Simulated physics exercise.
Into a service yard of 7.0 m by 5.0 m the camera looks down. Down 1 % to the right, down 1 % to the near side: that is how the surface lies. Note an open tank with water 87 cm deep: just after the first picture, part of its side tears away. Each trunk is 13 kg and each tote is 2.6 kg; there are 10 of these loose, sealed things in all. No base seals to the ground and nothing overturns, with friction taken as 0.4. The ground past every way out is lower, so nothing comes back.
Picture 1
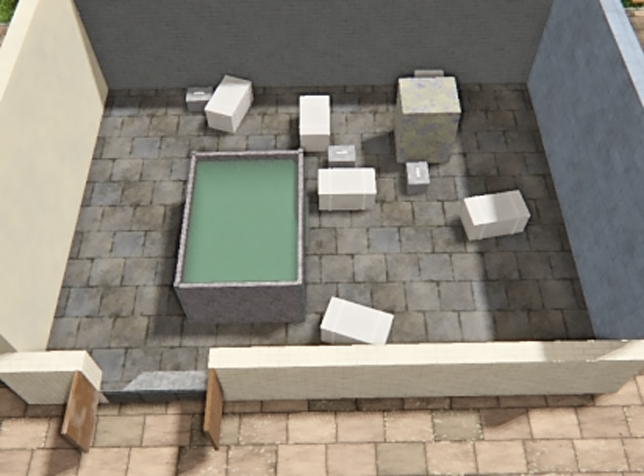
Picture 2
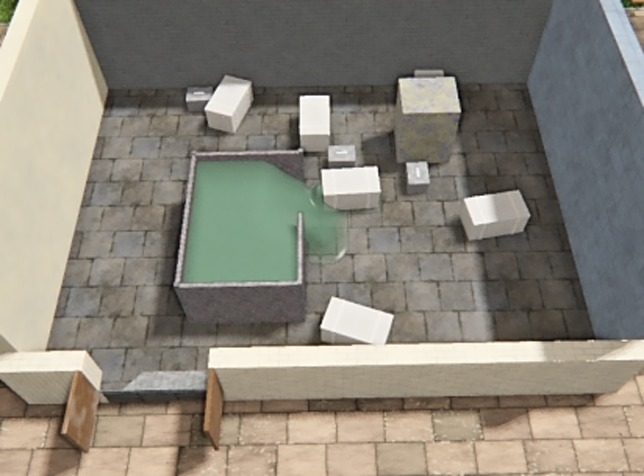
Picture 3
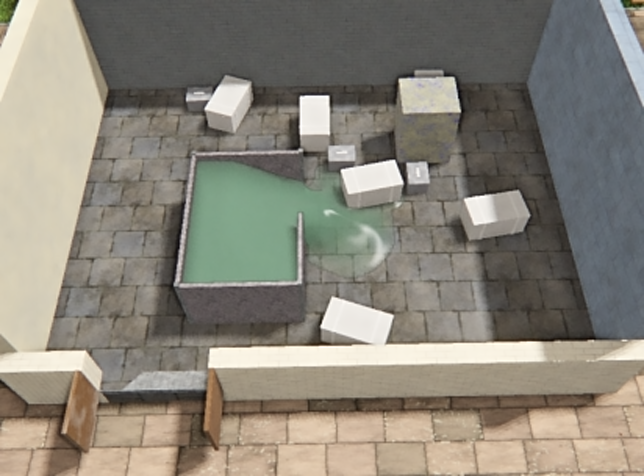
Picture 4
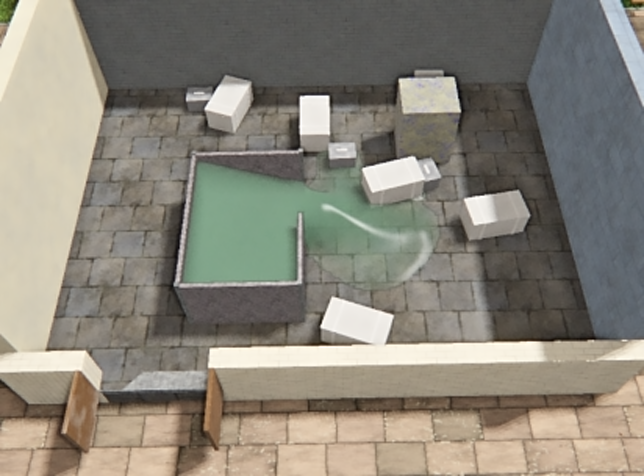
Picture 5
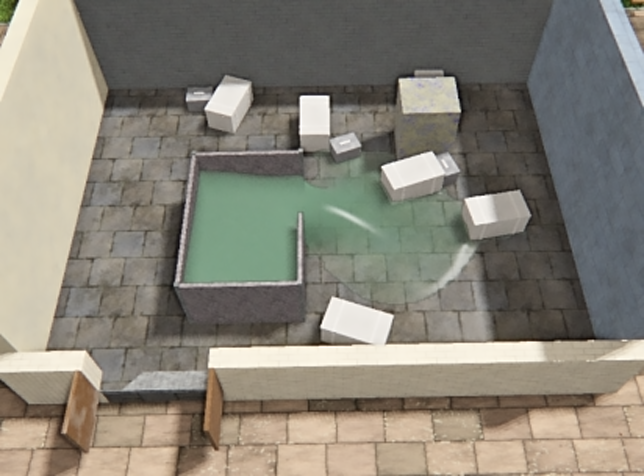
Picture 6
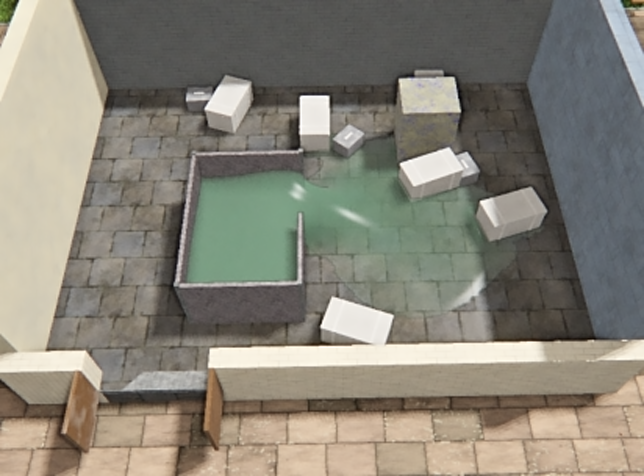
In a walled yard, a tank's side opens and green water spreads right, pushing pale blocks along.
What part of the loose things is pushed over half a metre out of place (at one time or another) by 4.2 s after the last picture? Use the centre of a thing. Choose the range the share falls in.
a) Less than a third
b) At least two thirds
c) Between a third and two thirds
Option c: Between a third and two thirds.
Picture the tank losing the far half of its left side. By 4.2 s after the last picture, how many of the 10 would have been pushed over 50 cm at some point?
The answer then is 8.
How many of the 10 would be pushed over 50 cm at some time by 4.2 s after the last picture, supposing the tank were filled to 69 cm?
5.
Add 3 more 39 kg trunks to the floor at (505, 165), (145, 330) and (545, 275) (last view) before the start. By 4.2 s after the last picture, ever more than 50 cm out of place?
Note, in sequence: Over threshold; under threshold; over threshold.
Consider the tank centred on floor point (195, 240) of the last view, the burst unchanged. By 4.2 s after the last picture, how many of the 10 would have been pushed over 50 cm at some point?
Count: 8.
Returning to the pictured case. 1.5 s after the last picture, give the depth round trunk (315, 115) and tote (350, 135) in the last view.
Depth approx. 0 cm / 7 cm.
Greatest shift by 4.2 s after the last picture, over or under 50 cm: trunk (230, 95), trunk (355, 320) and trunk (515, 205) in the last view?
Listed in sequence: Lower; lower; higher for the last.
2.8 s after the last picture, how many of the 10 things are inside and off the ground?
Of them, 5.
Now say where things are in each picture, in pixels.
The first frame shows a trunk at (347, 181) rests on the ground; a tote at (418, 173) rests on the ground; water covers 2.8 m2; 0 of 10 have shifted.
The second frame shows a trunk at (350, 181) rests on the ground, 5 cm from its start; a tote at (418, 173) rests on the ground; water covers 3.4 m2; 1 of 10 have shifted.
The third frame shows a trunk at (372, 177), on the bottom, 36 cm from its start; a tote at (418, 173), on the bottom; water covers 4.4 m2; 1 of 10 have shifted.
The fourth frame shows a trunk at (393, 174) rests on the ground, 68 cm from its start; a tote at (427, 169), on the bottom, 15 cm from its start; 5.7 m2 under water; 3 of 10 have shifted.
The fifth frame shows a trunk at (413, 170), on the bottom, 98 cm from its start; a tote at (445, 164), on the bottom, 44 cm from its start; 7.3 m2 under water; 3 of 10 have shifted.
The sixth frame shows a trunk at (432, 166) rests on the ground, 125 cm from its start; a tote at (464, 164) rests on the ground, 72 cm from its start; water covers 9.0 m2; 4 of 10 have shifted.
Then, 0.4 s after the last picture 4 of 10 are over 50 cm from their spots; 1 afloat.
Then, 1.5 s after the last picture 4 of 10 are over 50 cm from their spots; 3 afloat.
Then, 2.8 s after the last picture 5 of 10 are over 50 cm from their spots; 5 afloat.
Then, 4.2 s after the last picture 5 of 10 are over 50 cm from their spots, and 5 have been at some point; 5 afloat.
